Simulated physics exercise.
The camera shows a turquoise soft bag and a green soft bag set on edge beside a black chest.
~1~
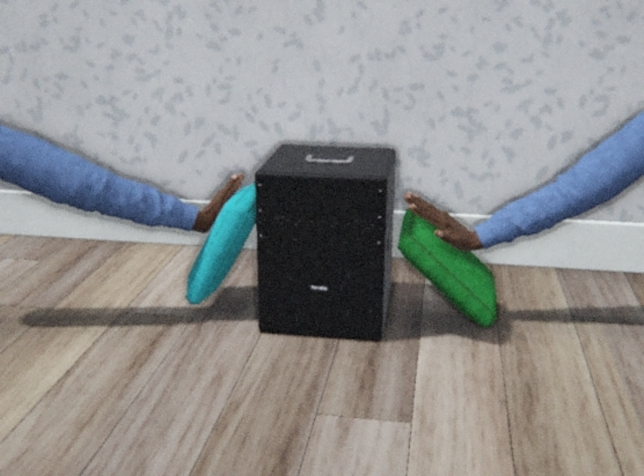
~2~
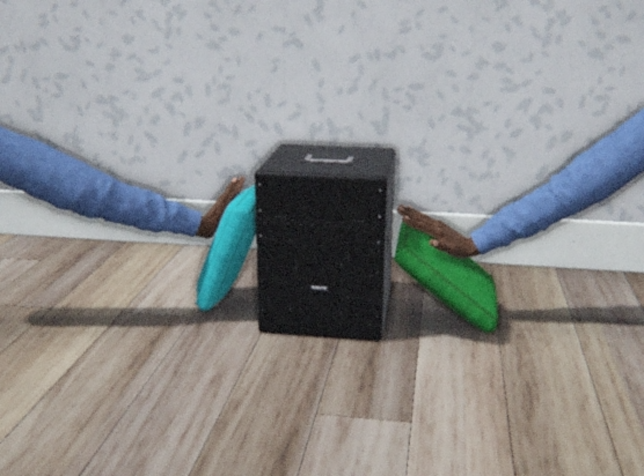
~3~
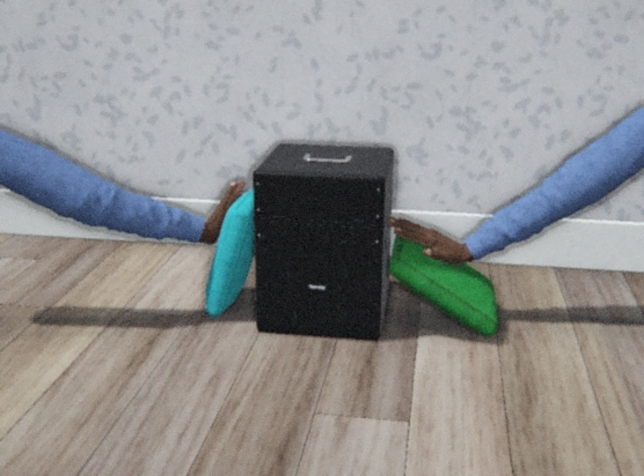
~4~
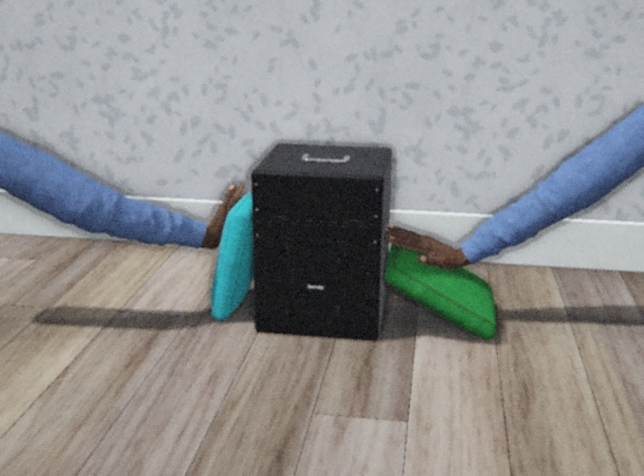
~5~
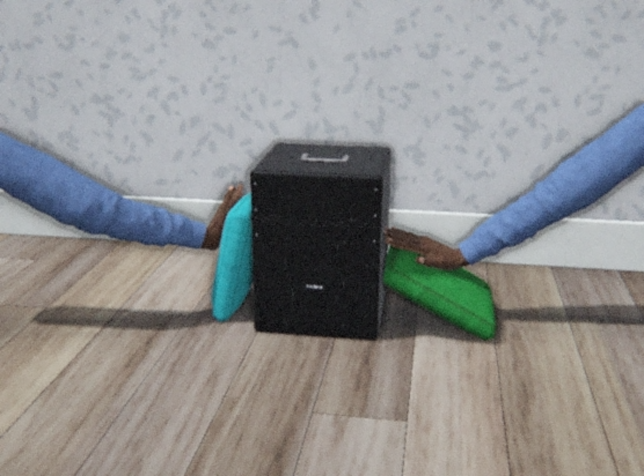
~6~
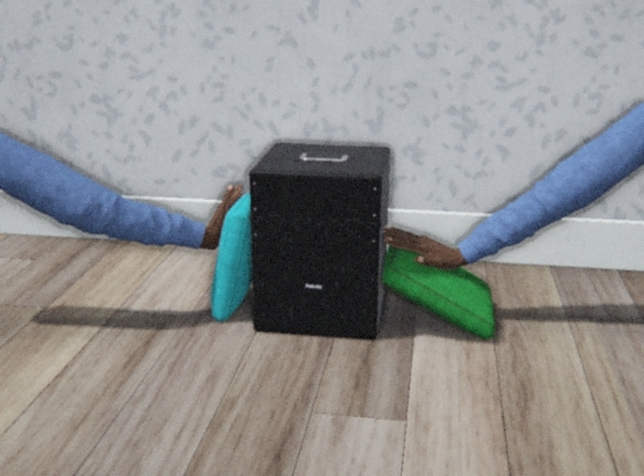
Two hands pressing a turquoise bag more upright and a green bag to a lower slant against a black chest.
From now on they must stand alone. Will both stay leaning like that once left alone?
The turquoise soft bag stays leaning; the green soft bag slides down.
Then, 0.28 s later than the last view, turquoise soft bag against the side near (240, 254); green soft bag flat on the floor near (442, 304).
Then, 0.72 s later than the last view, turquoise soft bag against the side near (240, 254); green soft bag flat on the floor near (444, 304).
Finally, turquoise soft bag against the side near (240, 254); green soft bag flat on the floor near (444, 304). The turquoise soft bag keeps leaning and the green soft bag slumps to the floor.
